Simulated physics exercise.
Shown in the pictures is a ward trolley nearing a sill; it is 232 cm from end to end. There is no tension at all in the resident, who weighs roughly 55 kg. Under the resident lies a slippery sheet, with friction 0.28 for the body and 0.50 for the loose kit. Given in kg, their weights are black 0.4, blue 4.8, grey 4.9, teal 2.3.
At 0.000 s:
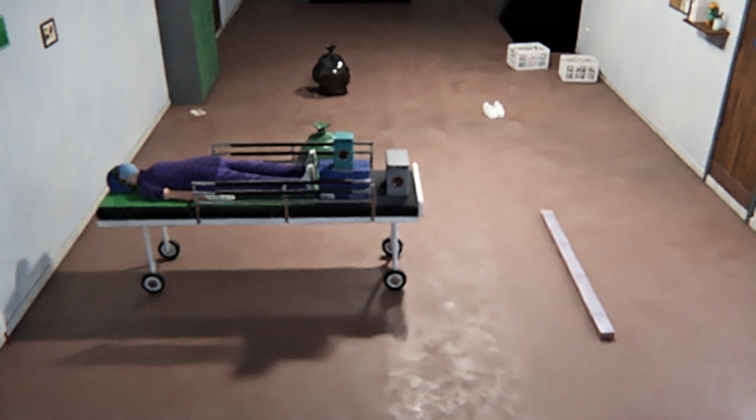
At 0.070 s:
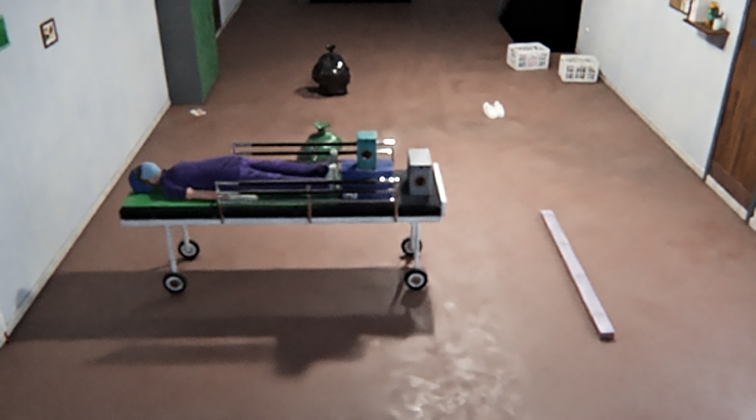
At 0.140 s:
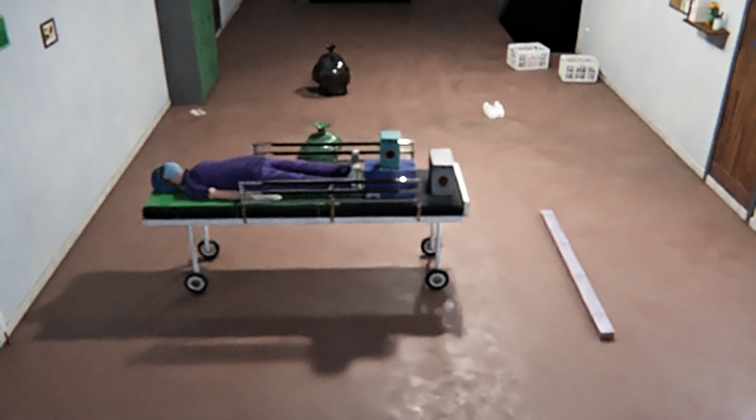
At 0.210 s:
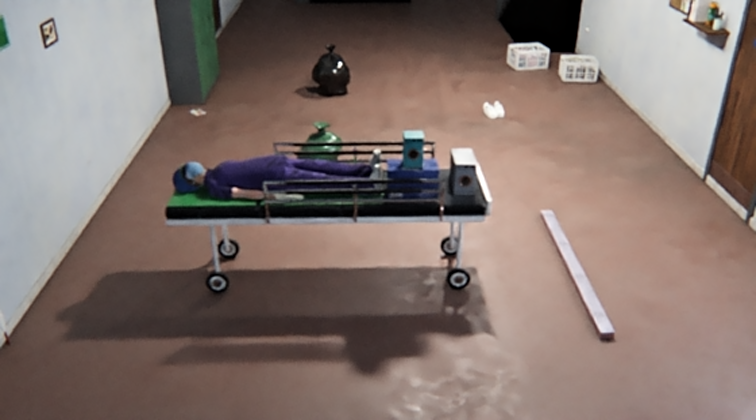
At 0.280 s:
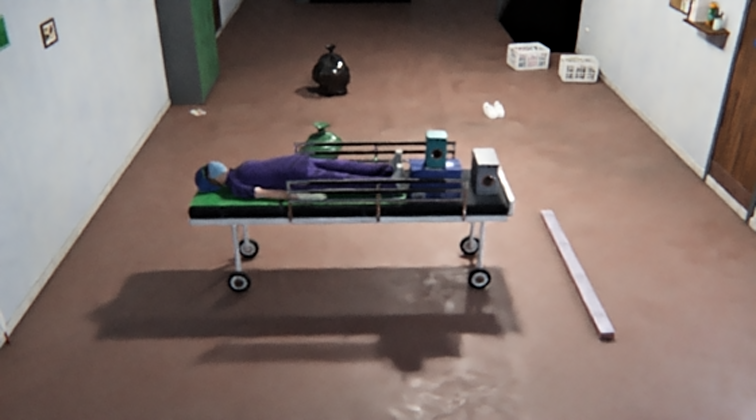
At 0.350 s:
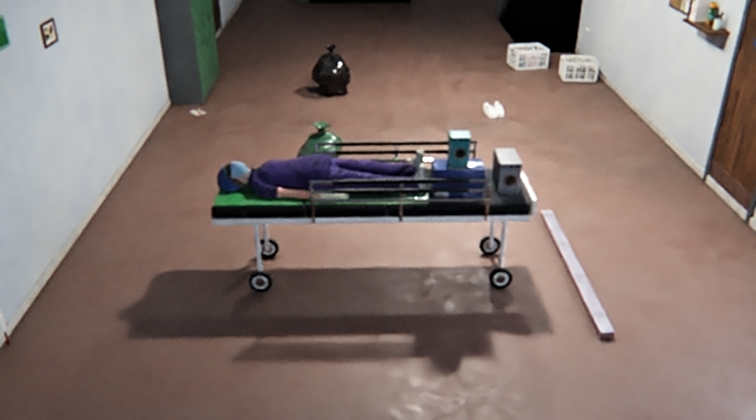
A wheeled hospital bed carrying a person in purple, lying flat with boxy equipment near their feet, rolled steadily rightward across a brown floor, passing a green bag and nearing a long pale strip.
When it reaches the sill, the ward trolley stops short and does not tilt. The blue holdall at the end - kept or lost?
Lost.
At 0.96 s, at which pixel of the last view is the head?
About (372, 177) in the last view.
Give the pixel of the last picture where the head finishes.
I'd say about pixel (373, 177).
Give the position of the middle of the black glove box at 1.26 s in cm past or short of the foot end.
It is roughly 15 cm short of the mark.
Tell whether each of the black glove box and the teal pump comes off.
Black glove box remains in place, teal pump falls away.
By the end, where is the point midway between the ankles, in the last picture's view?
Somewhere close to (547, 175).
It happens at 0.56 s.
After 0.71 s the blue holdall is 31 cm short of the foot end, tilted 10°, near (561, 175) in the last picture's view.
After 0.96 s the blue holdall is 3 cm past the foot end, tilted 0°, near (609, 177) in the last picture's view; the grey monitor 46 cm past the foot end, tilted 100°.
After 1.26 s the blue holdall is 28 cm past the foot end, tilted 115°, near (632, 227) in the last picture's view; the grey monitor 97 cm past the foot end, tilted 120°.
Final state at 2.2 s, black glove box stays on; blue holdall drops off; grey monitor drops off; teal pump drops off; left ankle stops short of the foot end.
